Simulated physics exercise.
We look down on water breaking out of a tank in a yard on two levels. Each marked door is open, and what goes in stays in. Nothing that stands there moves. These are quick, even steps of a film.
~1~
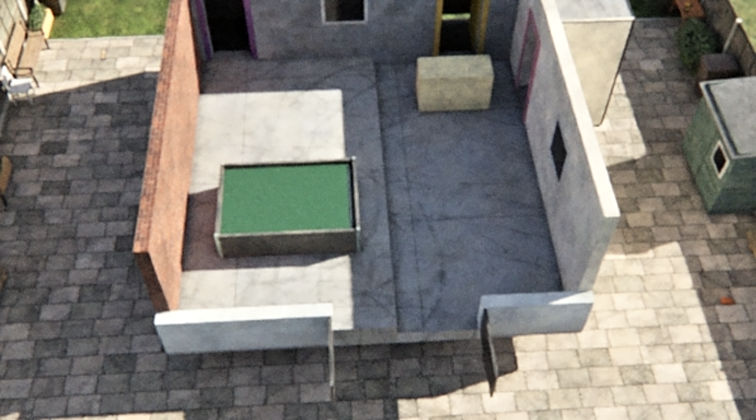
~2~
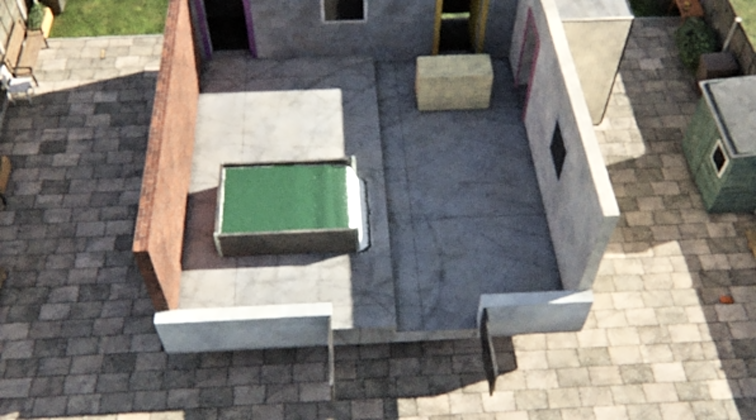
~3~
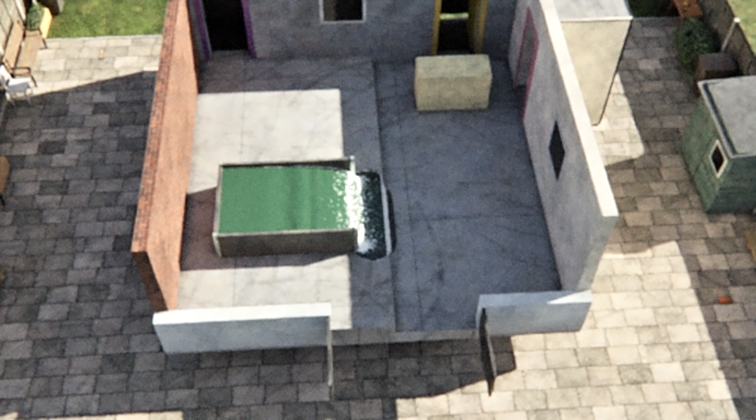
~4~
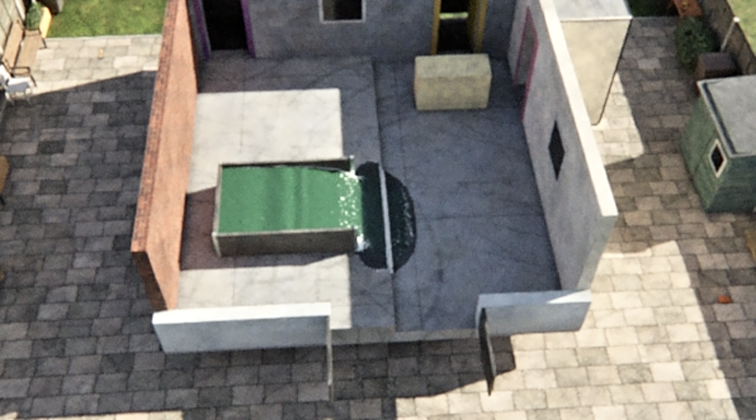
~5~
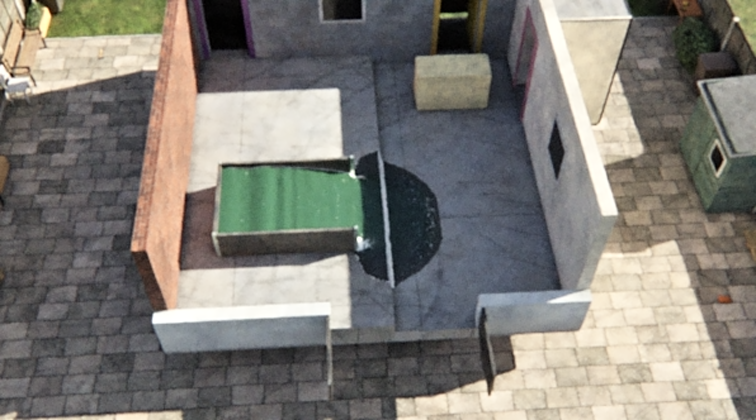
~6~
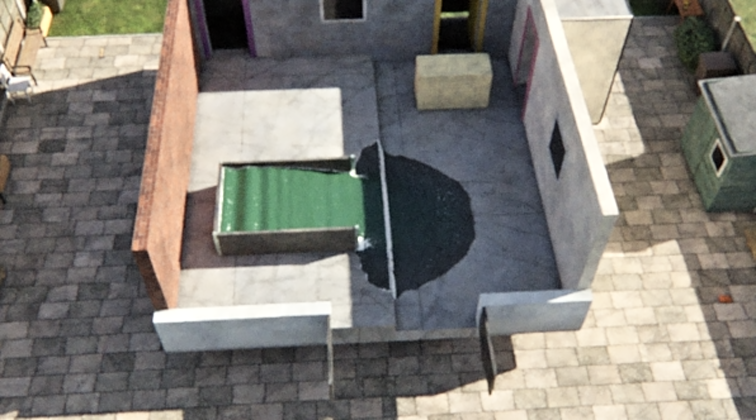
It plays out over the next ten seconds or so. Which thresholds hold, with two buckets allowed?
The purple door holds within the limit; the pink door holds within the limit; the yellow door floods.
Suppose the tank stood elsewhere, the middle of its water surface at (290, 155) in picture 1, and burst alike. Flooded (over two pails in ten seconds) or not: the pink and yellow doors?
The pink door lets more in; the yellow door is over.
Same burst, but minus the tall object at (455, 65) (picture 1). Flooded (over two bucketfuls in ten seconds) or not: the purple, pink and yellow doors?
My reading: Purple door lets less in; pink door stays under; yellow door floods.
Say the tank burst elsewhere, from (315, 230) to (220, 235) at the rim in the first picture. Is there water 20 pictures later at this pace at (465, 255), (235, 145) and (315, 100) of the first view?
In turn: Awash, wet, dry.
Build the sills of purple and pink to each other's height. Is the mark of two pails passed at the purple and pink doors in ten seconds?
Purple lets less in, pink goes over.
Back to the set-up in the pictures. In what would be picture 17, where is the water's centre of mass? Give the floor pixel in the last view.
Close to (402, 217).
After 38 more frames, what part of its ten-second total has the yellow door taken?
Near 50 in a hundred.
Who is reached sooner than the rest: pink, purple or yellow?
It is the pink door.
A moment on, water covers 30 % of the floor; the purple door not reached, the pink door not reached, the yellow door not reached.
Next, water covers 40 % of the floor; the purple door not reached, the pink door not reached, the yellow door not reached.
Then, water covers 40 % of the floor; the purple door not reached, the pink door wet at the sill, nothing in, the yellow door wet at the sill, nothing in.
Later, water covers 50 % of the floor; the purple door not reached, the pink door under two buckets in, the yellow door over two buckets in.
In the end, water covers 50 % of the floor; the purple door not reached, the pink door under two buckets in, the yellow door over two buckets in.
